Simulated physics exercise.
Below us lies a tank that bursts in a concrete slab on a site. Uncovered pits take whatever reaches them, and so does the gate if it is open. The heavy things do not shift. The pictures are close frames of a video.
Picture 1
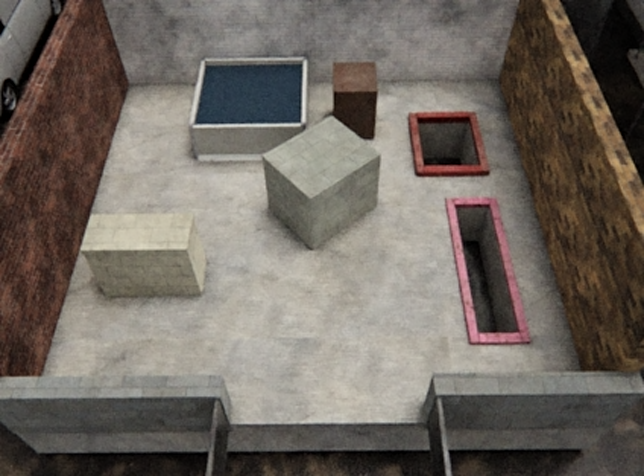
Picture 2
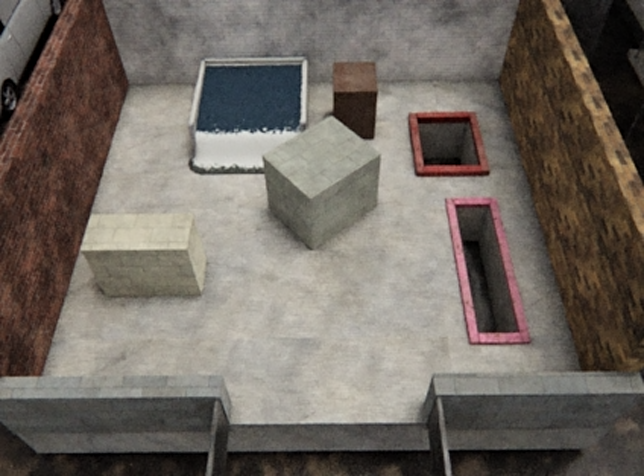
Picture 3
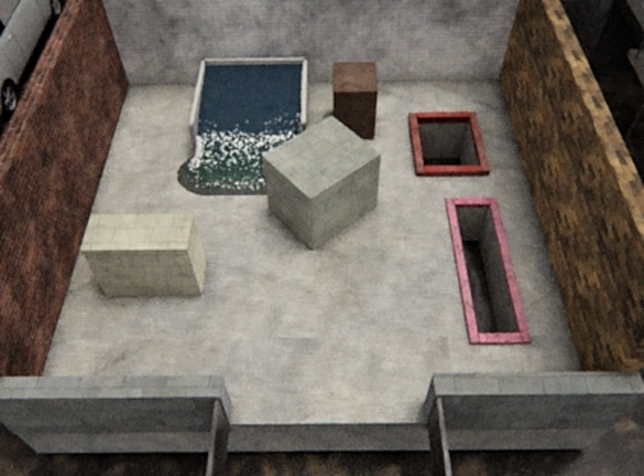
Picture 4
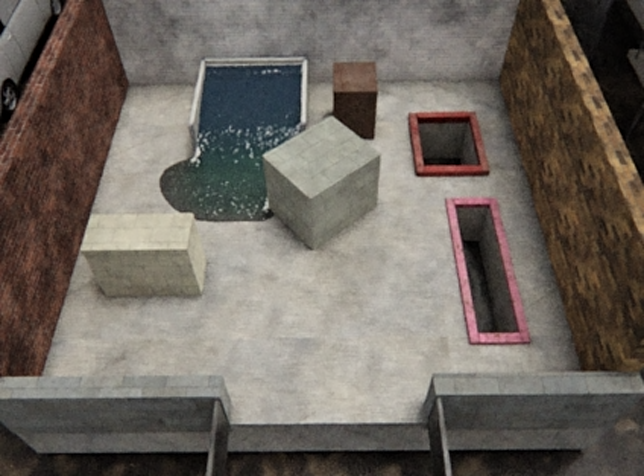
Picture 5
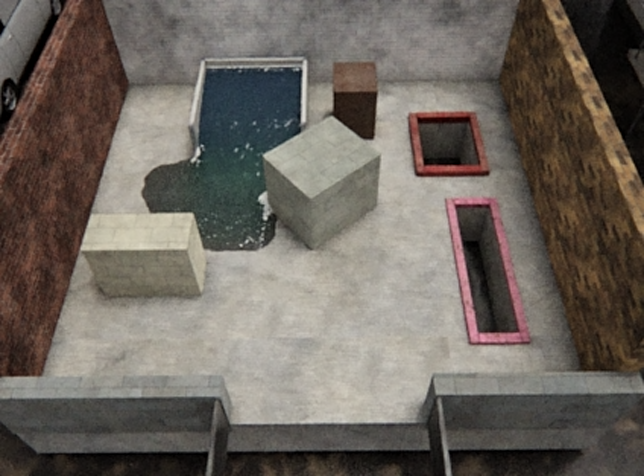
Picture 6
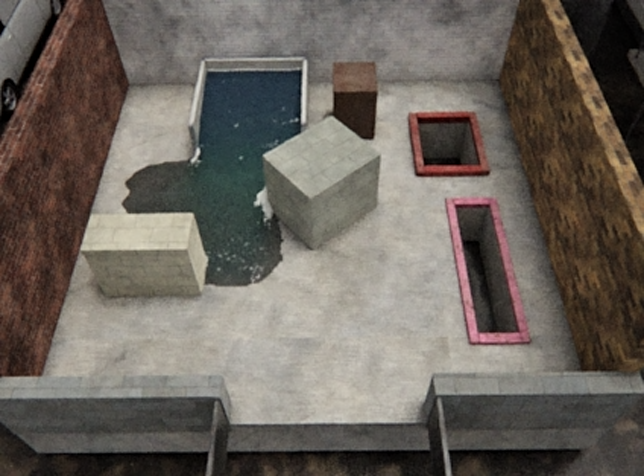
In this clip, an open tank of water bursts at its near side on a walled concrete slab, and the water pours out, spreading forward past a grey block and leftward behind a cream block, then between the two.
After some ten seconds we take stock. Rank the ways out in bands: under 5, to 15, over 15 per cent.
One by one: The gate takes over 15 %; the pink pit takes under 5 %; the red pit takes under 5 %.
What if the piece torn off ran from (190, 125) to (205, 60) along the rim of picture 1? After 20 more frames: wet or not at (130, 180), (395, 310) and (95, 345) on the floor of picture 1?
As listed: Flooded, dry, under water.
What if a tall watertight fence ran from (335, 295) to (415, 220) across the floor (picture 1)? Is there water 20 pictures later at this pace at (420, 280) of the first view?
Verdict: Free of water.
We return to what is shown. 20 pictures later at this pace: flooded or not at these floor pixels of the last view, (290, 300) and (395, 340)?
In that order: Awash, clear.
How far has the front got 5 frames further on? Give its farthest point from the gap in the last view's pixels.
Around (175, 404).
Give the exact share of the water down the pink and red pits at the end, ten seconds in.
About 0 and 0 per cent.
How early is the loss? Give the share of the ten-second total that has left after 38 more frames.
Near 75 in a hundred.
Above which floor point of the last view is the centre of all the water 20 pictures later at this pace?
Near (207, 215).
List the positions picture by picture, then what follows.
In the first picture, the open tank at (251, 95) is whole and still.
In the second picture, water pours out at (250, 145) and has run to (192, 161).
In the third picture, water pours out at (251, 147) and has run to a hidden place.
In the fourth picture, the front is at a hidden place, out from the gap at (251, 148).
In the fifth picture, the front is at a hidden place, out from the gap at (251, 148).
In the sixth picture, the front is at (207, 277), out from the gap at (251, 149).
A moment on, water covers 25 % of the floor; the gate 0 %, the pink pit 0 %, the red pit 0 %.
Next, water covers 35 % of the floor; the gate 3 %, the pink pit 0 %, the red pit 0 %.
Then, water covers 60 % of the floor; the gate 11 %, the pink pit 0 %, the red pit 0 %.
Later, water covers 70 % of the floor; the gate 18 %, the pink pit 0 %, the red pit 0 %.
In the end, water covers 90 % of the floor; the gate 24 %, the pink pit 1 %, the red pit 0 %.
